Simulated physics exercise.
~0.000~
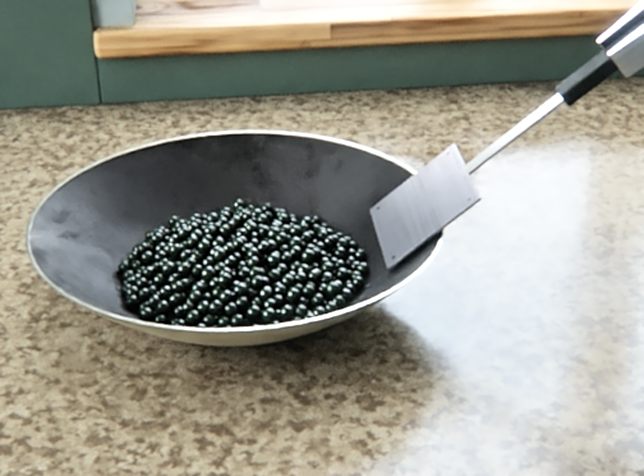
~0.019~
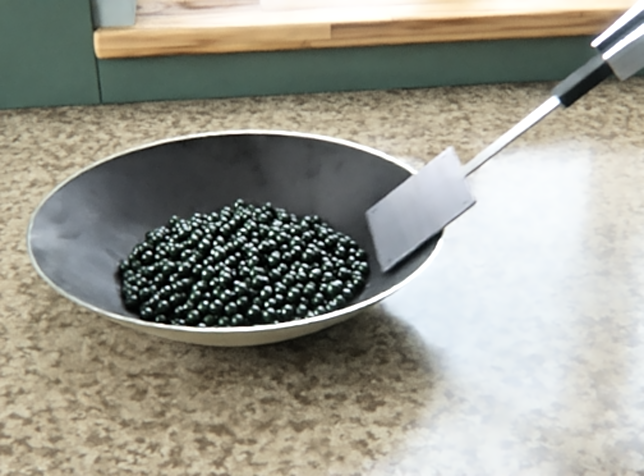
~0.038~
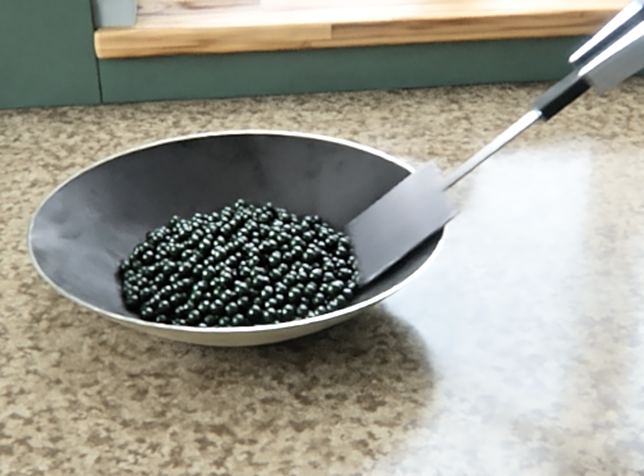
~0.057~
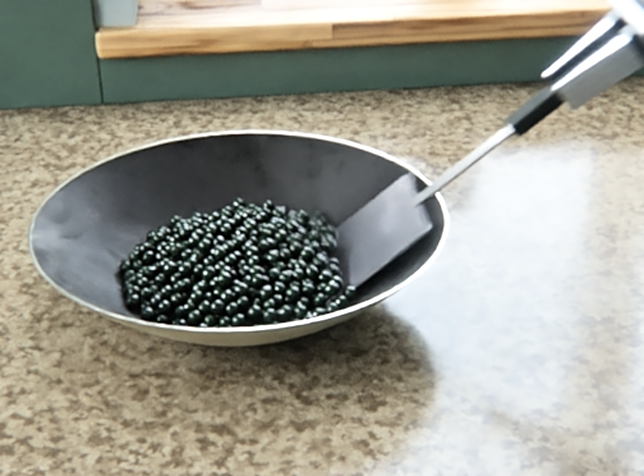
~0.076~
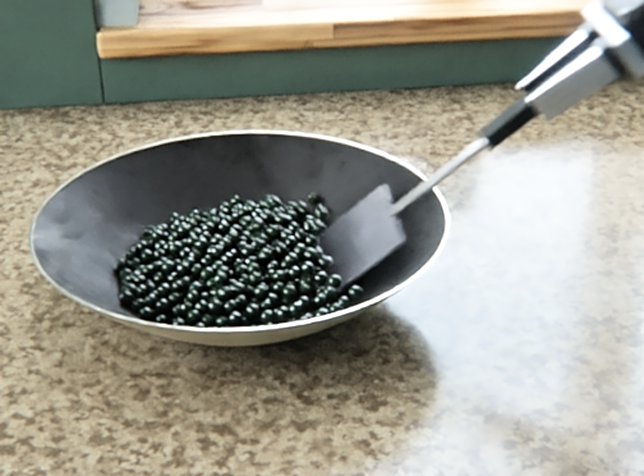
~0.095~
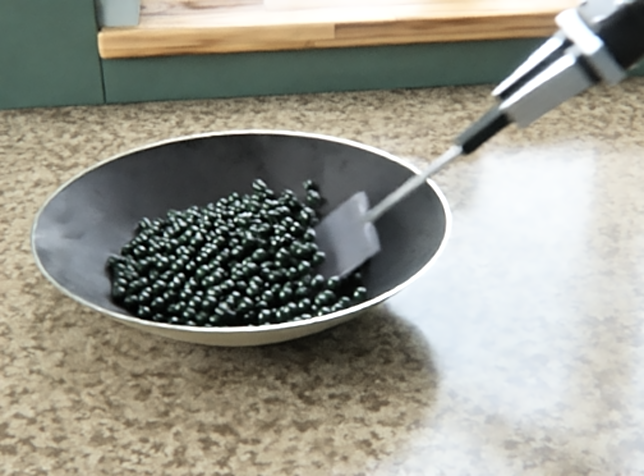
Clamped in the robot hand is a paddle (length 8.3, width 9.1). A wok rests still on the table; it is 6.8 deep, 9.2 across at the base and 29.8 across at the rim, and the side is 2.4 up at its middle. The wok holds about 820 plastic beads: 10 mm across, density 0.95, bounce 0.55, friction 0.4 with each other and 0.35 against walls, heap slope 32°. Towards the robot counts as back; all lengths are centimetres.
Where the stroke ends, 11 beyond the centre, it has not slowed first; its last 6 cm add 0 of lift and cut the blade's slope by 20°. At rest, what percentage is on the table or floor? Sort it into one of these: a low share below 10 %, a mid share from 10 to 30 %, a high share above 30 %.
A high share, above 30 %.
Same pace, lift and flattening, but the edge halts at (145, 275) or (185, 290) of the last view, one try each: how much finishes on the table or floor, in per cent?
Respectively about 5 and 0 percent end on the table or floor.
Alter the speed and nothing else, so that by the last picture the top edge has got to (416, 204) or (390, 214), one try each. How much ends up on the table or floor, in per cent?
Estimates: About 20 %, about 30 %.
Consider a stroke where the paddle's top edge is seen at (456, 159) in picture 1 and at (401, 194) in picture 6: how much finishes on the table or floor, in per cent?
I'd put it at roughly 20 per cent.
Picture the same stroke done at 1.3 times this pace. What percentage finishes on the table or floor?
I'd put it at about 45 per cent.
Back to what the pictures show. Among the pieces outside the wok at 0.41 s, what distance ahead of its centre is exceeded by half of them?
Roughly 22 centimetres ahead.
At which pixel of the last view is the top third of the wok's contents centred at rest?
Look near (113, 250).
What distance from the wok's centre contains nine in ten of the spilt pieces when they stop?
50 cm.
By 0.14 s, sloping 39°, highest piece 8 above the table; 815 in the wok.
By 0.19 s, sloping 33°, highest piece 8 above the table; 815 in the wok.
By 0.41 s, sloping 19°, highest piece 8 above the table; 503 in the wok, 173 on the table or floor, 139 on the blade or in flight.
By 1.46 s, sloping 19°, highest piece 7 above the table; 501 in the wok, 314 on the table or floor.
Final count, 501 in the wok, 314 on the table or floor. That is 39 % on the table or floor.
